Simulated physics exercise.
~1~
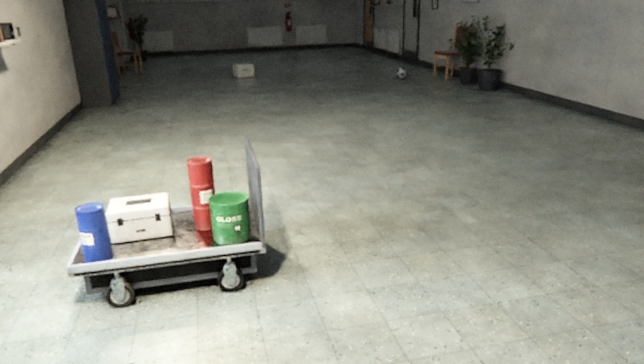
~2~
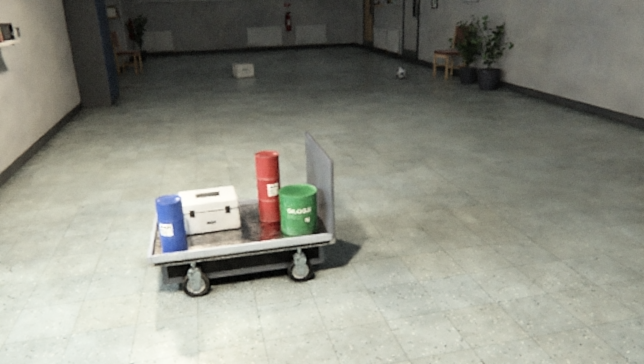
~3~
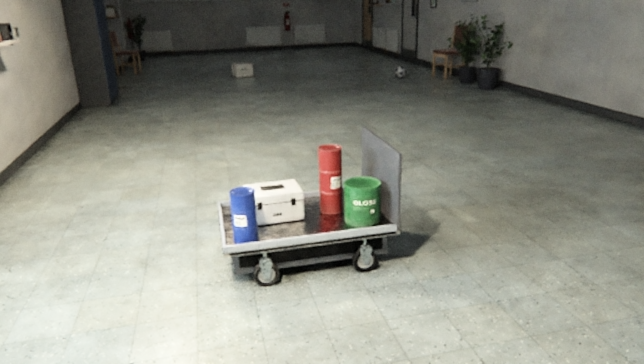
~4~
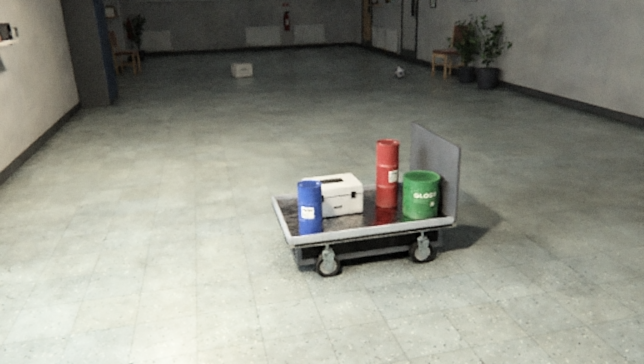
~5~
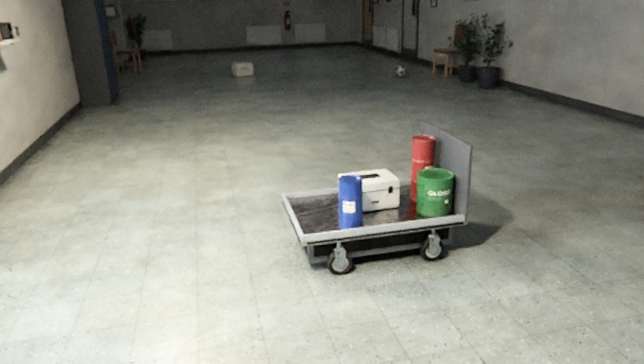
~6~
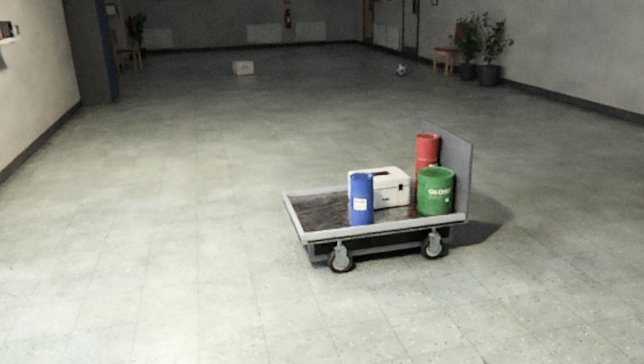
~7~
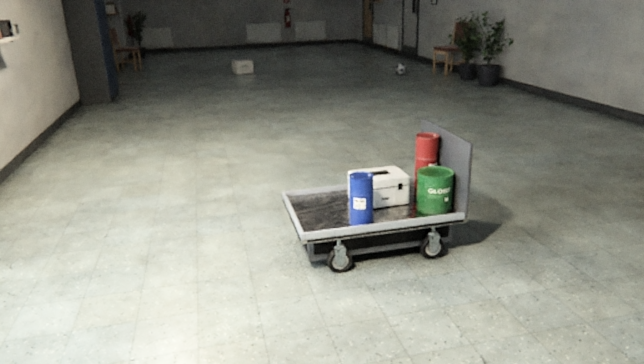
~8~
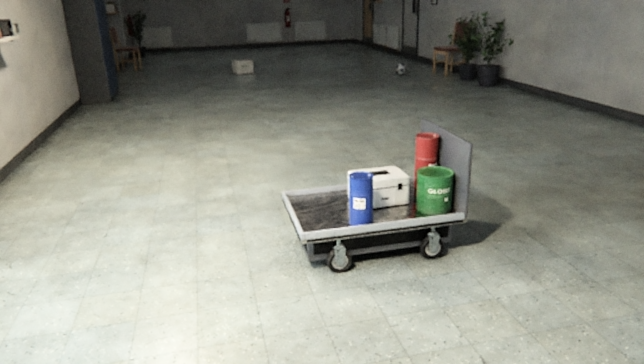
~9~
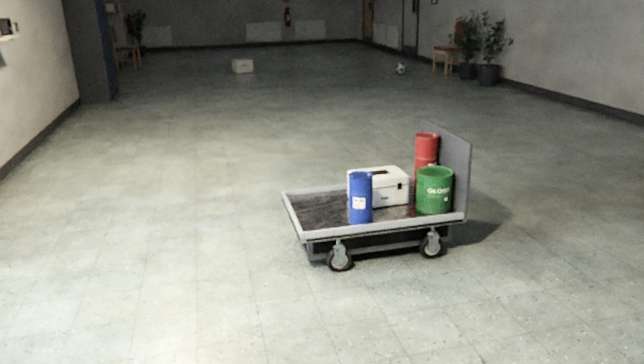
The clip opens on a flat cart at the left of a wide, tiled room, carrying a blue canister, a white toolbox, a red canister and a green pail, with a tall board at its right end. The cart rolls steadily to the right across the floor, its load riding upright. Then it slows and halts right of centre. As it stops, the blue canister, toolbox and red canister slide forward across the deck toward the board, while the green pail keeps its place beside it. Everything then rests still, with nothing toppled and the left of the deck bare.
